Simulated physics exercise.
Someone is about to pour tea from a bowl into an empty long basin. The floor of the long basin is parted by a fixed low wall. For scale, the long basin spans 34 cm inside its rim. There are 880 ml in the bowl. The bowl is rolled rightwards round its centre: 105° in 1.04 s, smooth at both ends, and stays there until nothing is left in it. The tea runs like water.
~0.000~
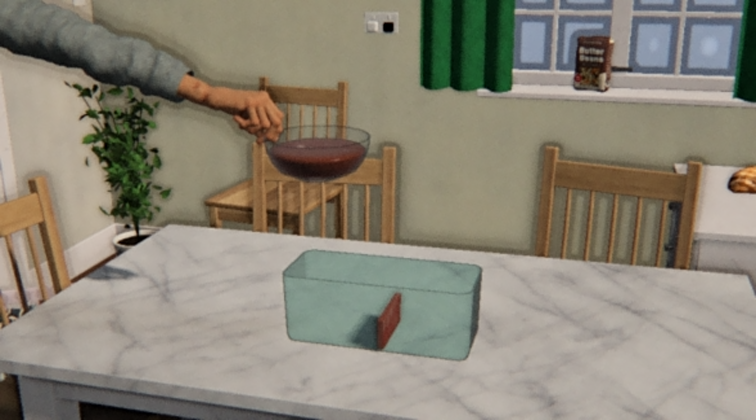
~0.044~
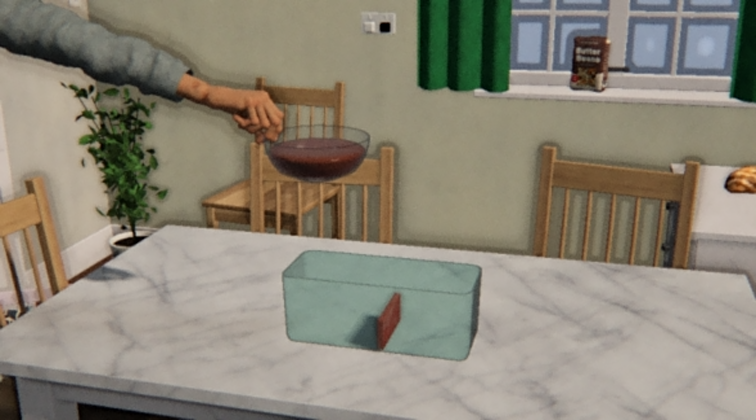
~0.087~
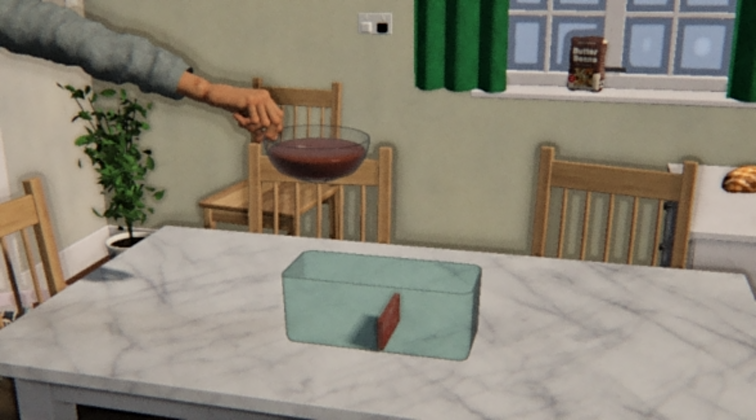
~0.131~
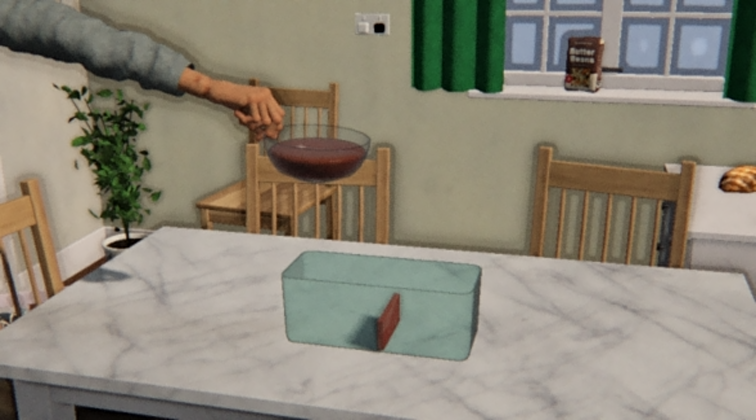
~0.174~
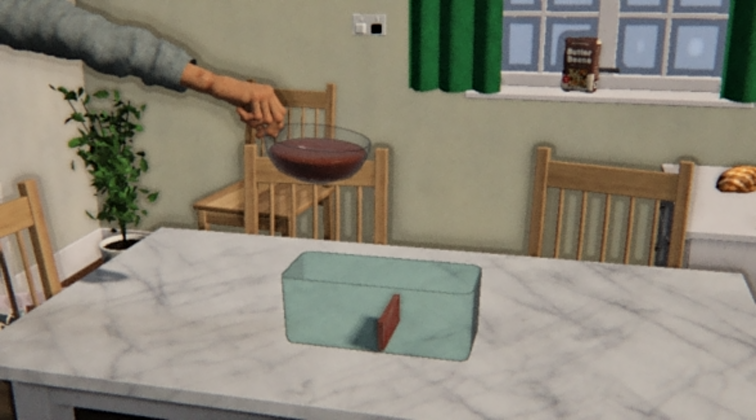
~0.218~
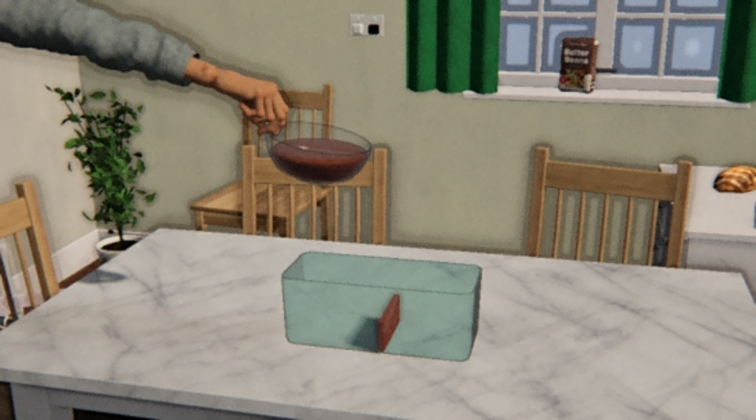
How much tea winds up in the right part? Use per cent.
Roughly 69 per cent is past the wall.
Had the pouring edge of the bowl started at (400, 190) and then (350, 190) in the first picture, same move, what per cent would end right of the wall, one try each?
First 85, then 15 per cent.
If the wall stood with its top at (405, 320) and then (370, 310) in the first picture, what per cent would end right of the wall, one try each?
In turn about 50 and 85 per cent.
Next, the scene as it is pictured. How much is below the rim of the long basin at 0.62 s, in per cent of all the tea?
About 10 per cent.
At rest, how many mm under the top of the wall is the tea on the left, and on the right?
Some 46 mm on the left and 26 mm on the right.
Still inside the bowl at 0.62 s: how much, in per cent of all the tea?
Some 40 per cent.
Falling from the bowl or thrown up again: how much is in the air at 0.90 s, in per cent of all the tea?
About 10 per cent.
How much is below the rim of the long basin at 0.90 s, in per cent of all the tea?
Some 86 per cent.
By 0.62 s the tilt is 67° and 40 per cent is still to pour, 1 is left of the wall and 9 right of it.
By 0.90 s the tilt is 101° and 2 per cent is still to pour, 17 is left of the wall and 69 right of it.
By 1.21 s the tilt is 105° and 0 per cent is still to pour, 28 is left of the wall and 69 right of it.
By 1.54 s the tilt is 105° and 0 per cent is still to pour, 28 is left of the wall and 69 right of it.
At rest 28 per cent lies left of the wall, 69 right of it and 3 outside.
